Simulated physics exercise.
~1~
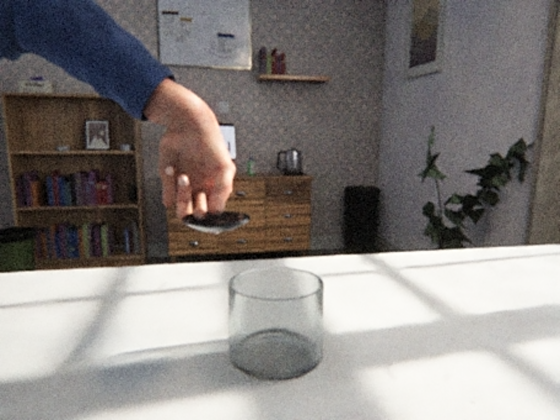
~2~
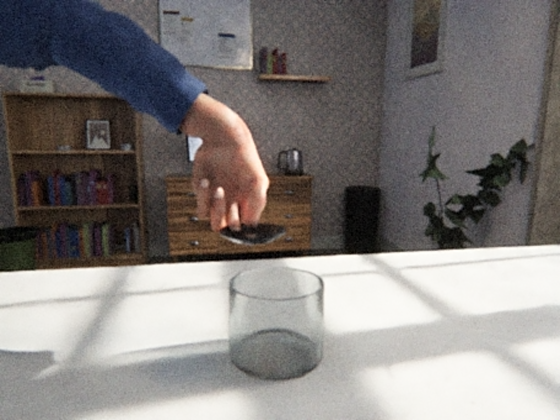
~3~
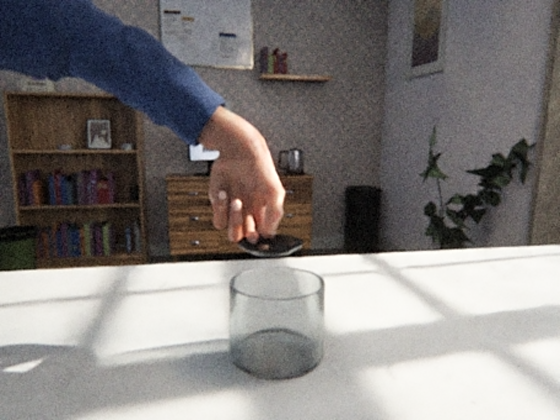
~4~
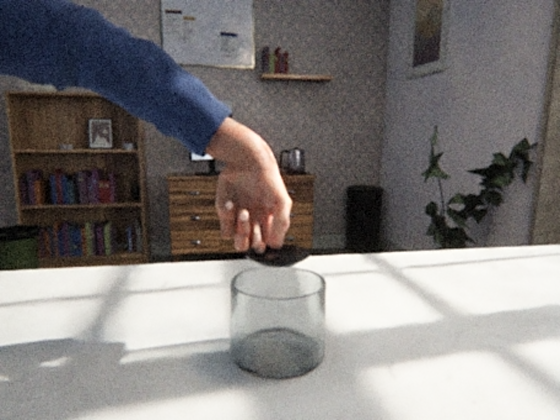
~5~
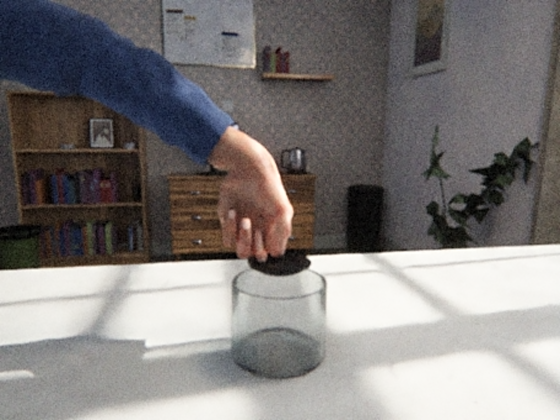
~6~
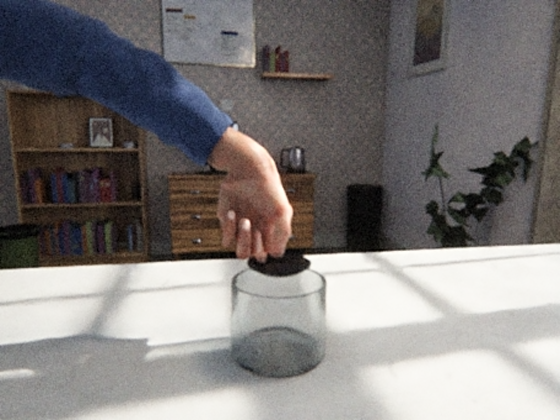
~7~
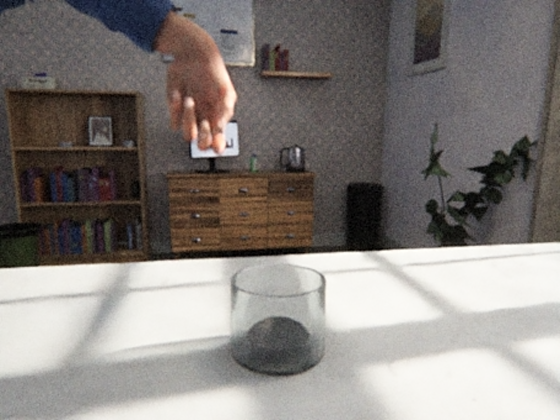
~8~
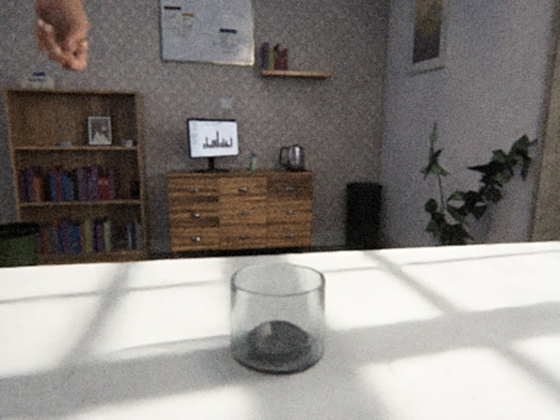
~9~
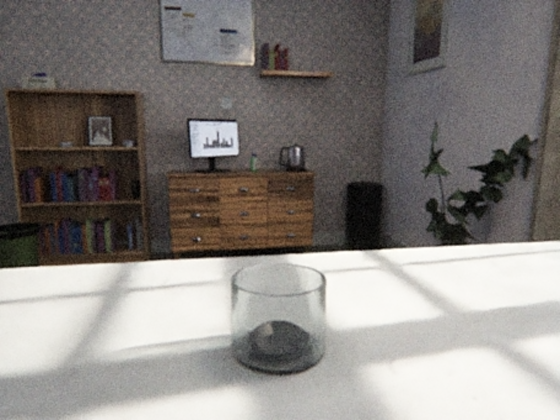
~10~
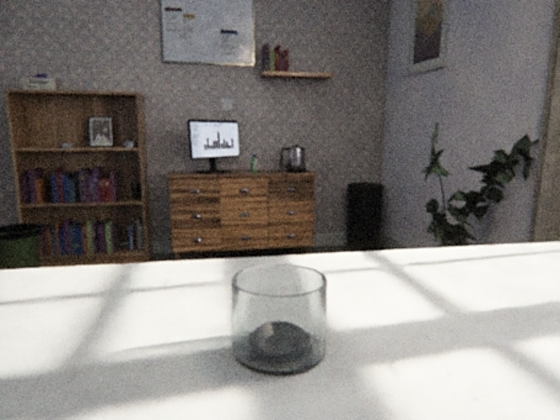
A hand in a blue sleeve carried a small black plate rightward over an open glass on a white table and lowered it to the rim. The hand let go and withdrew, and the plate dropped inside and stayed at the bottom.
